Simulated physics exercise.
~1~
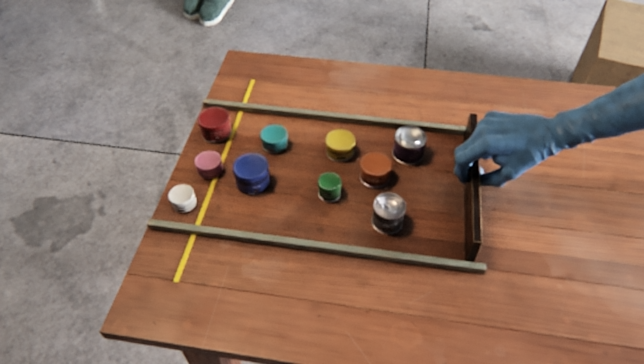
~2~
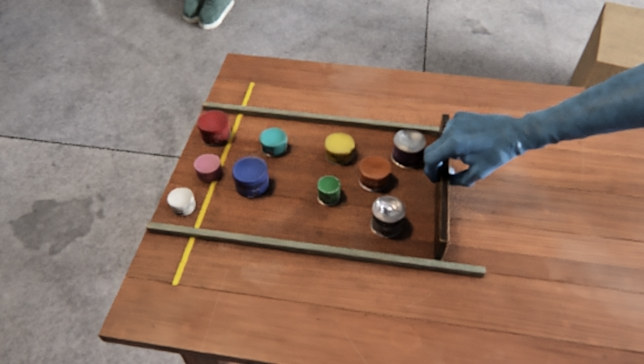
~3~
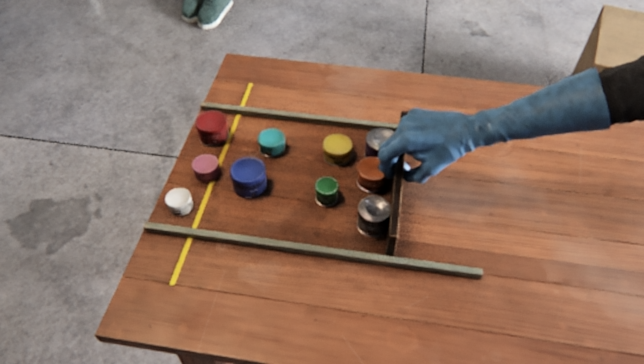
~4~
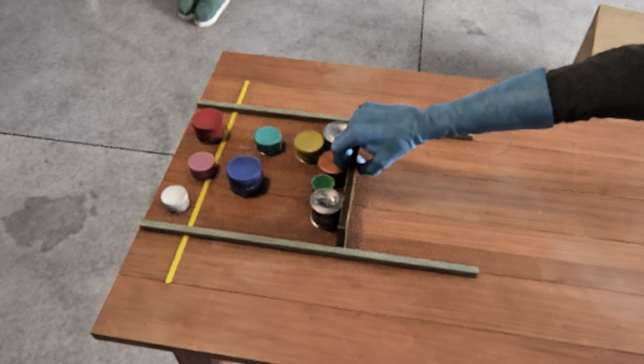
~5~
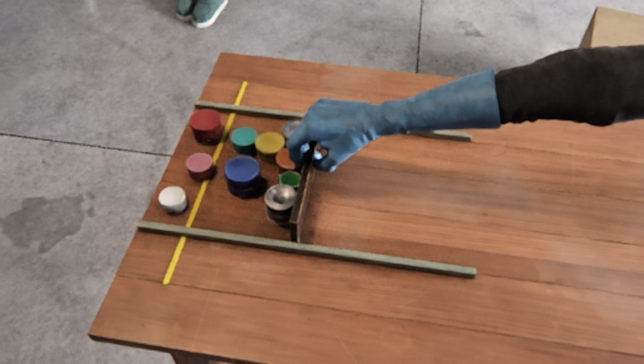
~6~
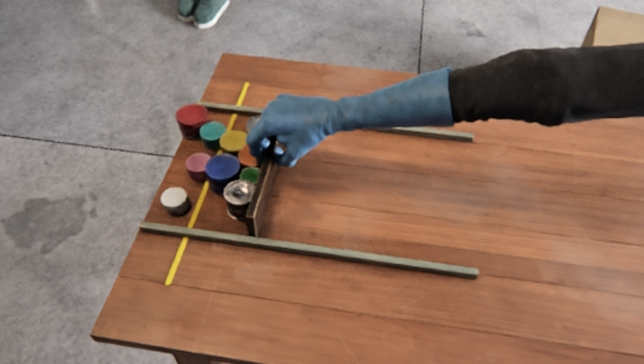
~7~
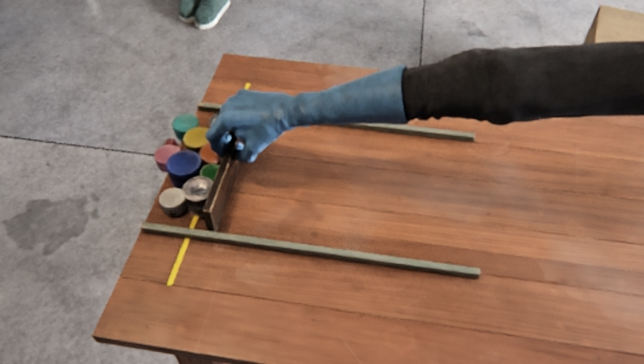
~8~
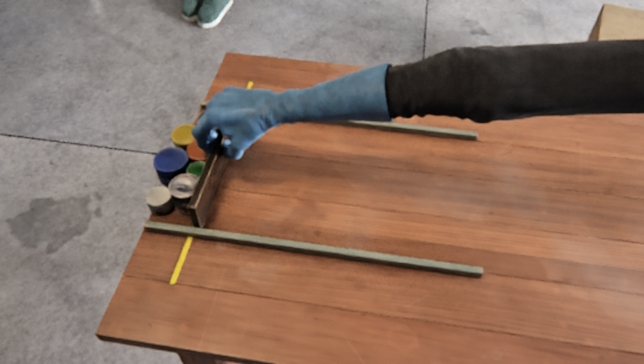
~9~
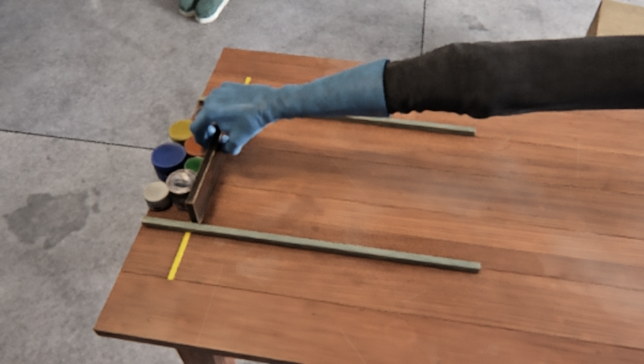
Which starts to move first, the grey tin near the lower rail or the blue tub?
The grey tin starts to move first, as the board pushes it left while the blue tub is still standing in its place. The blue tub only starts to move later, once the pots are bunching up near the tape.
